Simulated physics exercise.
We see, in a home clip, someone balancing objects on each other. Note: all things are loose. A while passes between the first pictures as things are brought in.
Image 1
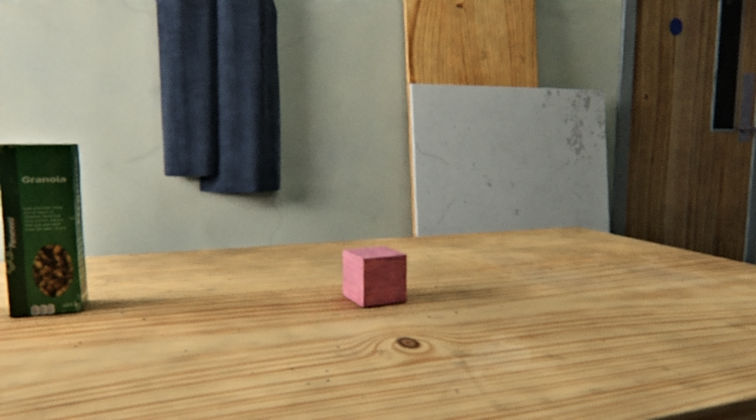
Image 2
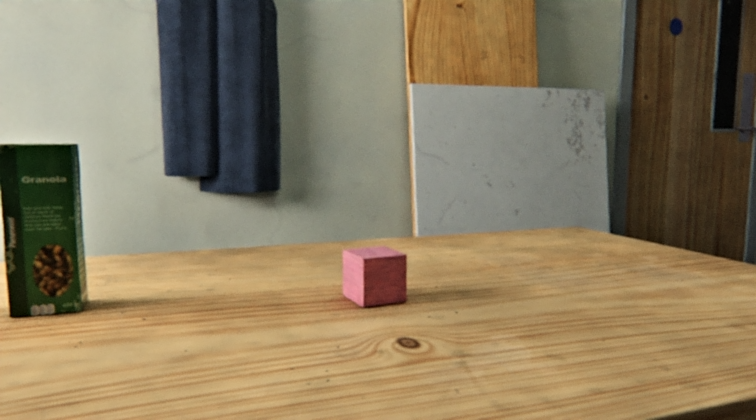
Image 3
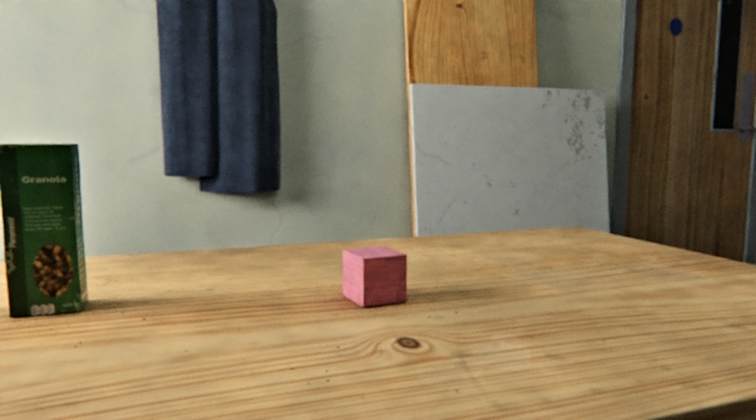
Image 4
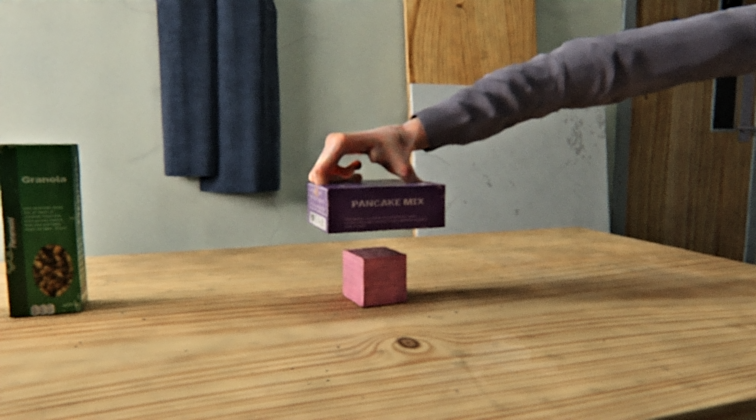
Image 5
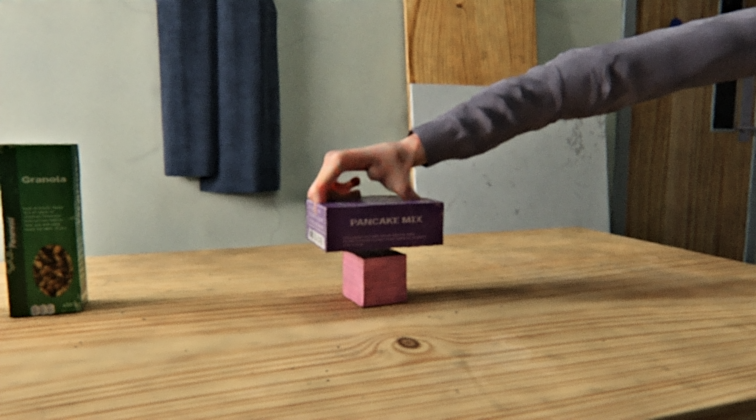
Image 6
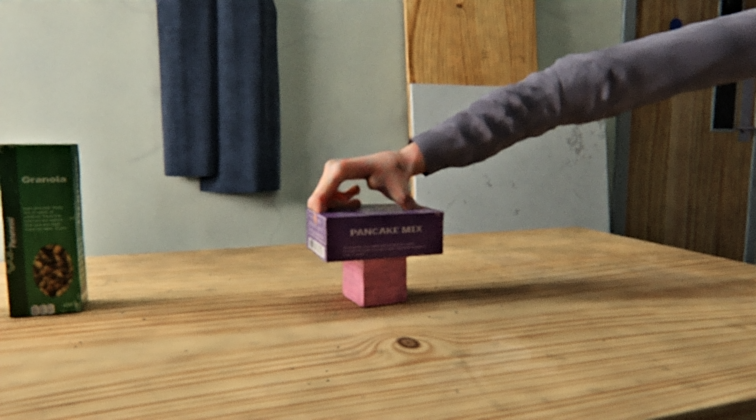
A hand on a grey-sleeved arm reaches in from the right over a wooden table, seen from a fixed, roughly level view in a room with a pale wall, blue cloth and boards behind. A green granola carton stands at the left and a pink cube sits near the middle. After a still stretch, the hand lowers a purple pancake mix box onto the cube, keeping hold.
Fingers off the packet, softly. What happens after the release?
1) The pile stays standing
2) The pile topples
1, the pile stays standing.
Then, 0.20 s after the last picture, nothing has stirred.
Then, 0.50 s after the last picture, purple packet resting near (373, 230).
At rest, all 3 in place. Seen from the same camera at the end, purple packet near (373, 230). The pile holds.
